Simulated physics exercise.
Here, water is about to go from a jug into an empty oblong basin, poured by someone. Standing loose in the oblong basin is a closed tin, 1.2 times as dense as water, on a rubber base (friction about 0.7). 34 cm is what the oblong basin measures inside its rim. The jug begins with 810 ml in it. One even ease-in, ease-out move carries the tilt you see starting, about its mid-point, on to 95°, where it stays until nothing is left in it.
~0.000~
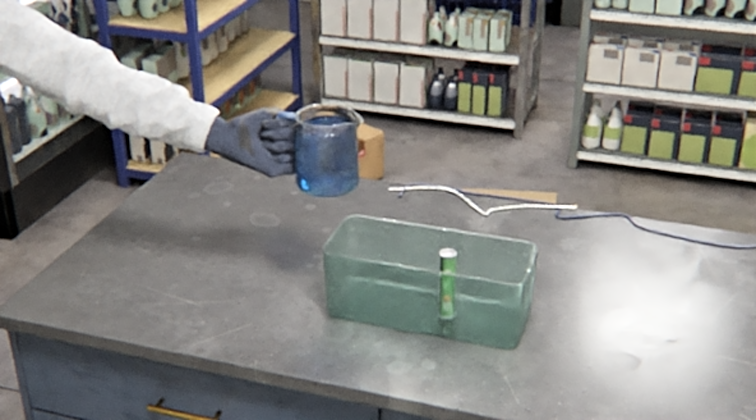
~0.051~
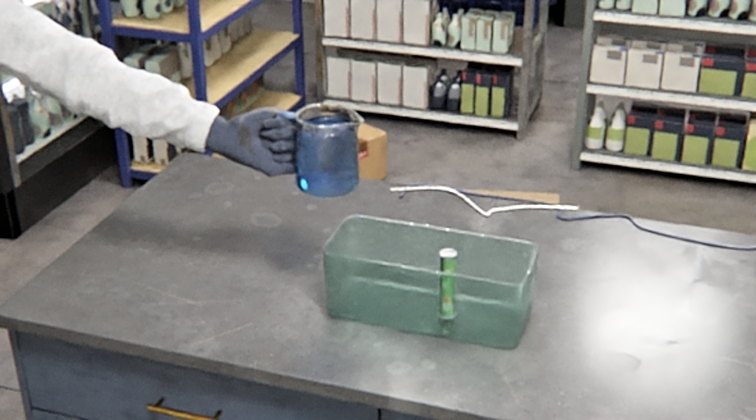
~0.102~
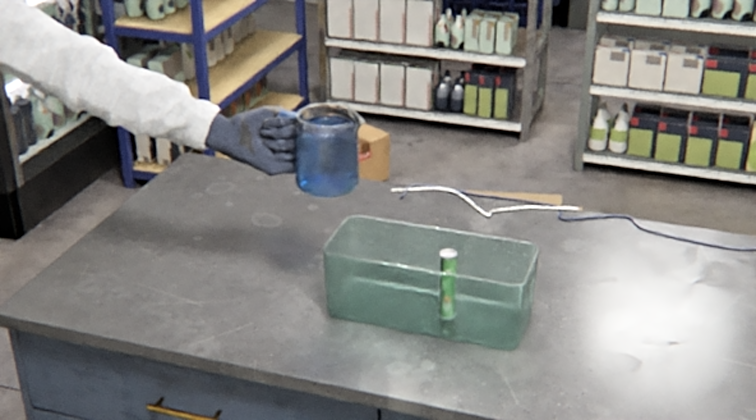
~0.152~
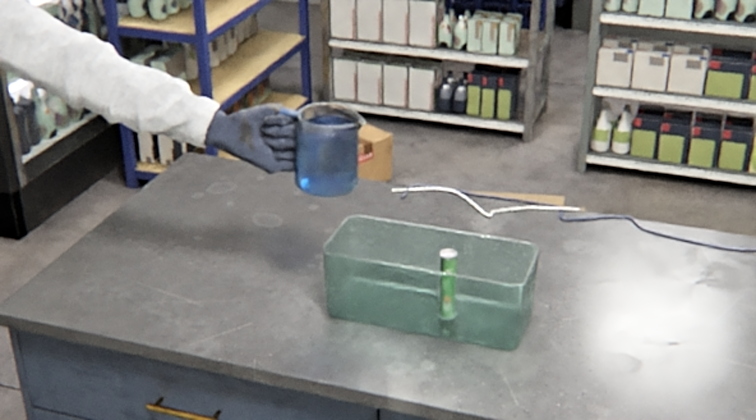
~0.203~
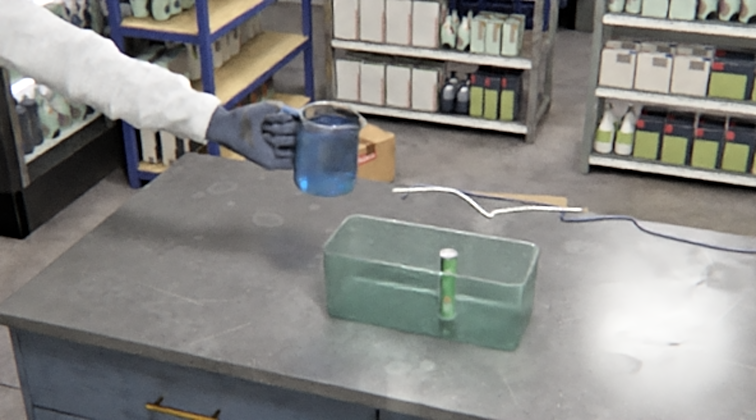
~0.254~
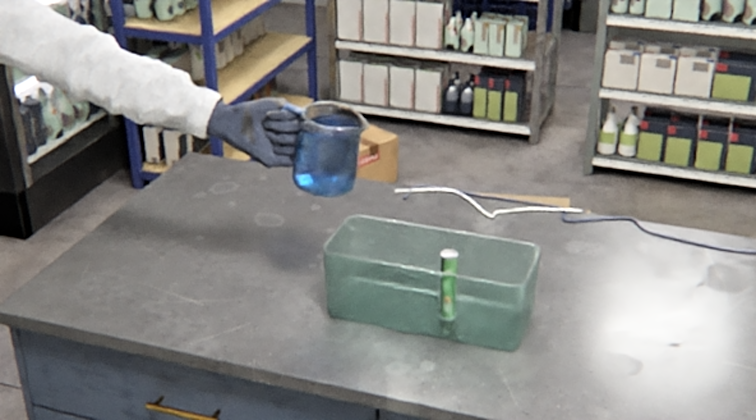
At first, a dark-gloved hand holds a glass jug of blue-tinted liquid upright above a grey table, to the left of a green-tinted oblong basin with a small green tin standing inside. Then the hand gradually tilts the jug slightly to the right, while the basin and tin stay still.
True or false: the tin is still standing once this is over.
True.
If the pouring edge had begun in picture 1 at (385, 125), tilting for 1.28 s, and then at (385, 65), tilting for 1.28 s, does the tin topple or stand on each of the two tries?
Try 1: Tipped over; try 2: Tipped over.
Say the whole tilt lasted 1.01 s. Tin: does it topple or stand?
Outcome - the tin remains standing.
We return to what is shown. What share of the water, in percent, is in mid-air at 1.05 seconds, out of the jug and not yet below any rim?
In-air share: About 20 %.
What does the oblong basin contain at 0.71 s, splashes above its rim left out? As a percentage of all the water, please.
Roughly 1 percent.
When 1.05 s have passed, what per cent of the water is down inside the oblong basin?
Around 30 per cent of the whole.
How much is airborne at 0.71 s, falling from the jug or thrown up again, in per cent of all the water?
Share: Roughly 9 per cent.
Then, 0.71 s in, the tilt is 56° and 90 per cent is still to pour; the tin stands where it began.
Then, 1.05 s in, the tilt is 88° and 50 per cent is still to pour; the tin stands where it began.
Then, 1.40 s in, the tilt is 95° and 14 per cent is still to pour; the tin stands where it began.
Then, 1.78 s in, the tilt is 95° and 4 per cent is still to pour; the tin stands where it began.
Finally, the tin stands where it began.
